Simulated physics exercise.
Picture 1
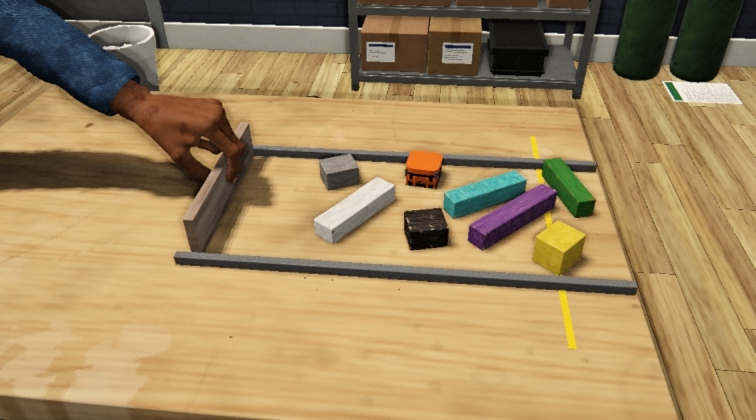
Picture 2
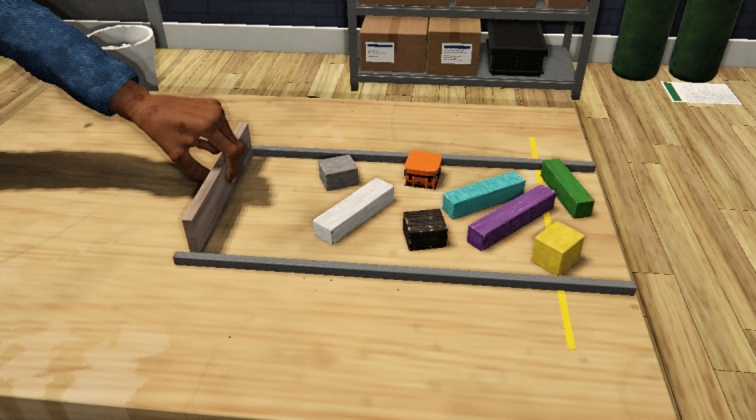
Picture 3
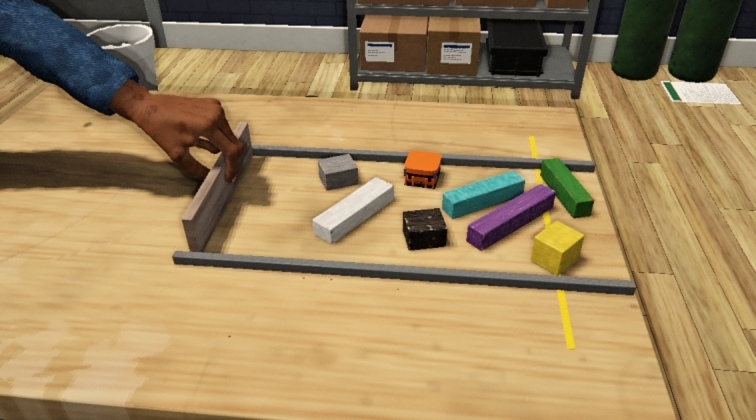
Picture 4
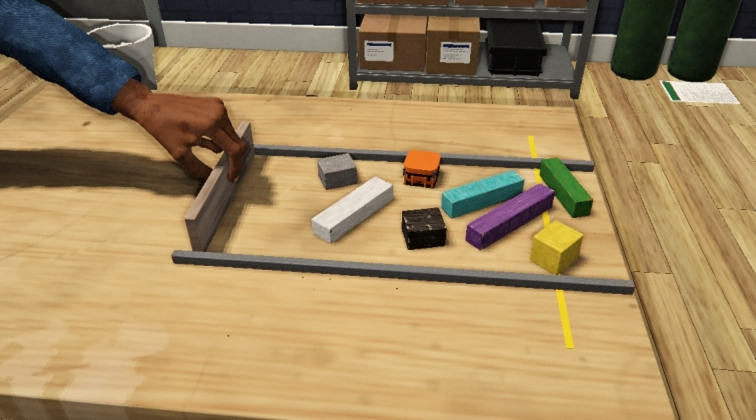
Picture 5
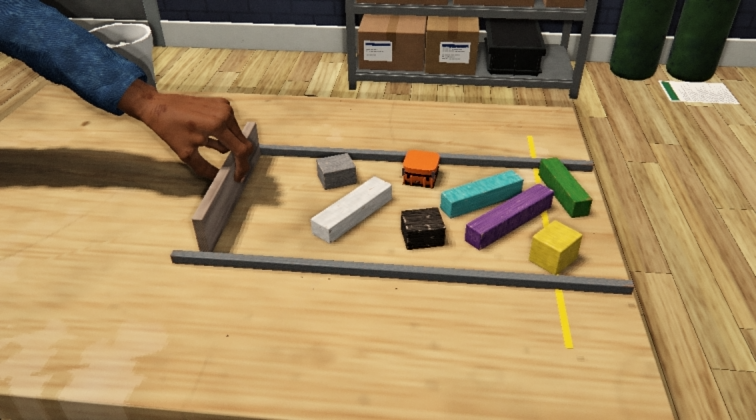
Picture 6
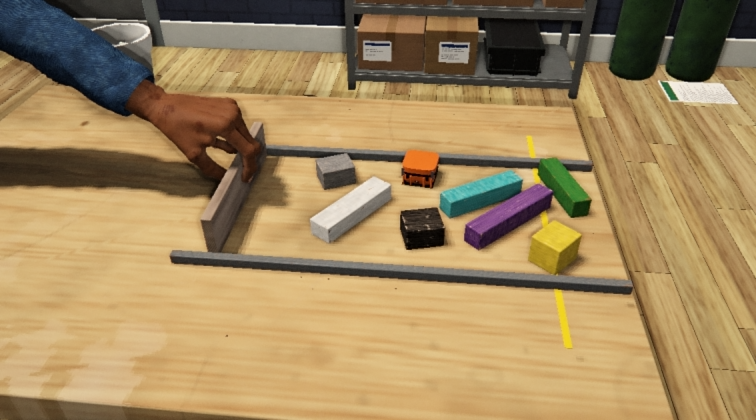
On a wooden table, eight colourful pieces lay between two grey rails near a yellow tape line, and a hand held a board still at the left, then slid it slightly right.
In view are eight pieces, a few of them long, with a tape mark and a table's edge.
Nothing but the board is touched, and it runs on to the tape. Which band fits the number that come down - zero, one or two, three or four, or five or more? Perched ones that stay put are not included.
Falls: Three or four.
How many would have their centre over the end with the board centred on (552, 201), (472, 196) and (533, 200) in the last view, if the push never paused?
Per position: 4 / 0 / 3.
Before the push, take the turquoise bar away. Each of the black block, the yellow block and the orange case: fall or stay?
Outcome for the black block: It stays; for the yellow block: It drops; for the orange case: It stays.
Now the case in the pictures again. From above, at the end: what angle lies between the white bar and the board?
It is near 25° out of line.
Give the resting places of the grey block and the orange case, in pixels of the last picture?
The grey block comes to rest close to (559, 187), while the orange case rests close to (587, 176).
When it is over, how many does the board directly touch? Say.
That comes to 2.
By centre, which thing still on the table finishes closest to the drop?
It would be the orange case.
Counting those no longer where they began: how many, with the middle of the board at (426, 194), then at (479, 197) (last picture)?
The first count is 6, and then it's 8.
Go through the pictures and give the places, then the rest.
The first frame shows green bar (567, 187); yellow block (559, 248); purple bar (514, 216); board (223, 183); tape (548, 220).
The second frame shows yellow block (558, 248); board (222, 184).
The third frame shows purple bar (512, 216); turquoise bar (484, 194).
The fourth frame shows green bar (565, 187); black block (424, 228).
The fifth frame shows yellow block (555, 247); orange case (421, 169).
The sixth frame shows green bar (563, 187); yellow block (555, 247); purple bar (510, 215); board (238, 183); tape (544, 219).
Soon after, none off yet; green bar at rest near (563, 187); yellow block at rest near (555, 247); purple bar at rest near (510, 215).
Then, none off yet; green bar at rest near (564, 186); yellow block moving near (566, 248); purple bar moved a little near (541, 223).
At rest, the number that fall off is three or four; fallen, turquoise bar, purple bar, yellow block and green bar.
